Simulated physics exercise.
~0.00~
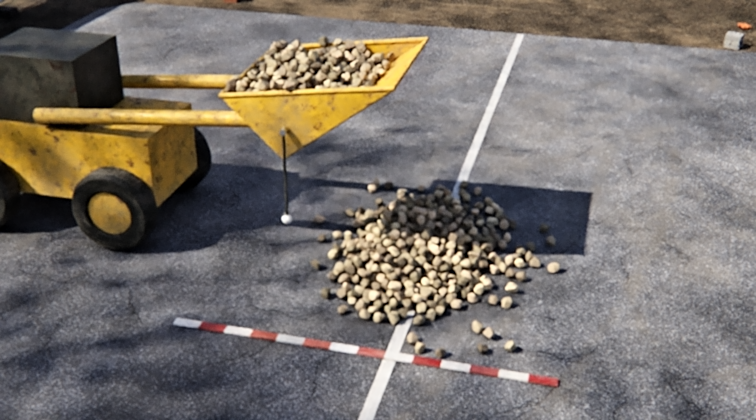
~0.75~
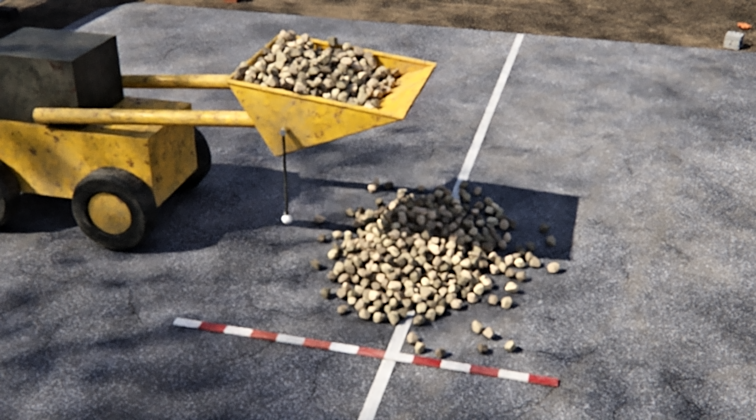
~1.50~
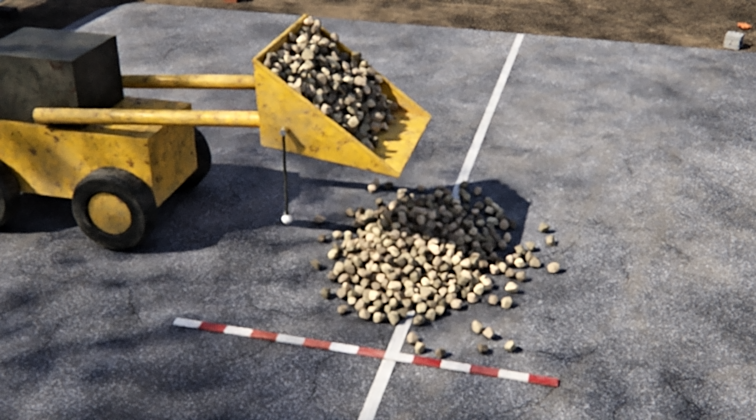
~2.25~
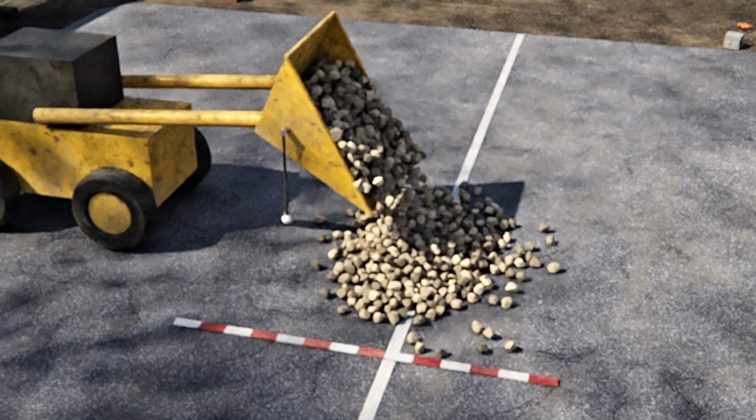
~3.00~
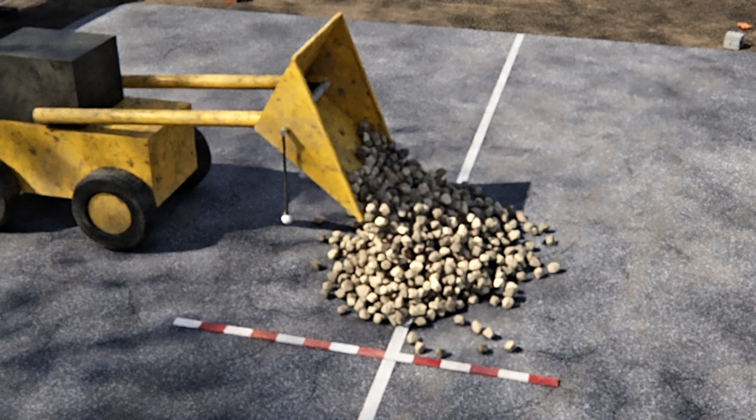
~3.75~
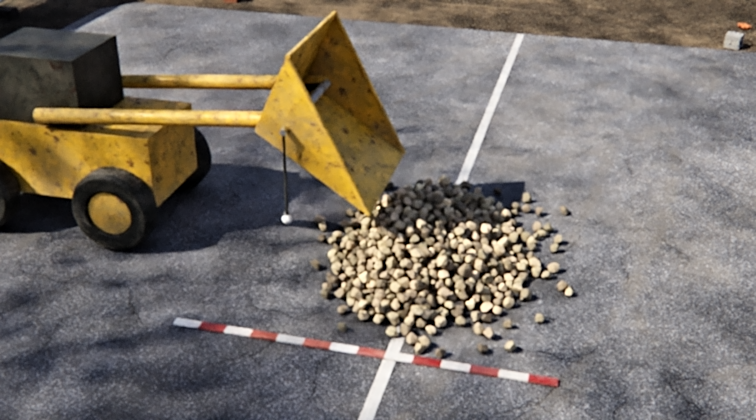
A yellow loader's bucket, heaped with pale stones, hangs over grey pavement at upper left, seen from above and to one side in sunlight. Beneath it, a loose pile of similar stones straddles a white painted line, behind a red and white banded strip, while a thin rod with a white ball hangs below the bucket. The bucket tips forward to the right, slowly at first, then steeply. Stones slide over its lip onto the pile until the bucket empties. The heap ends broader, spread farther across the line, with the bucket still tilted down.
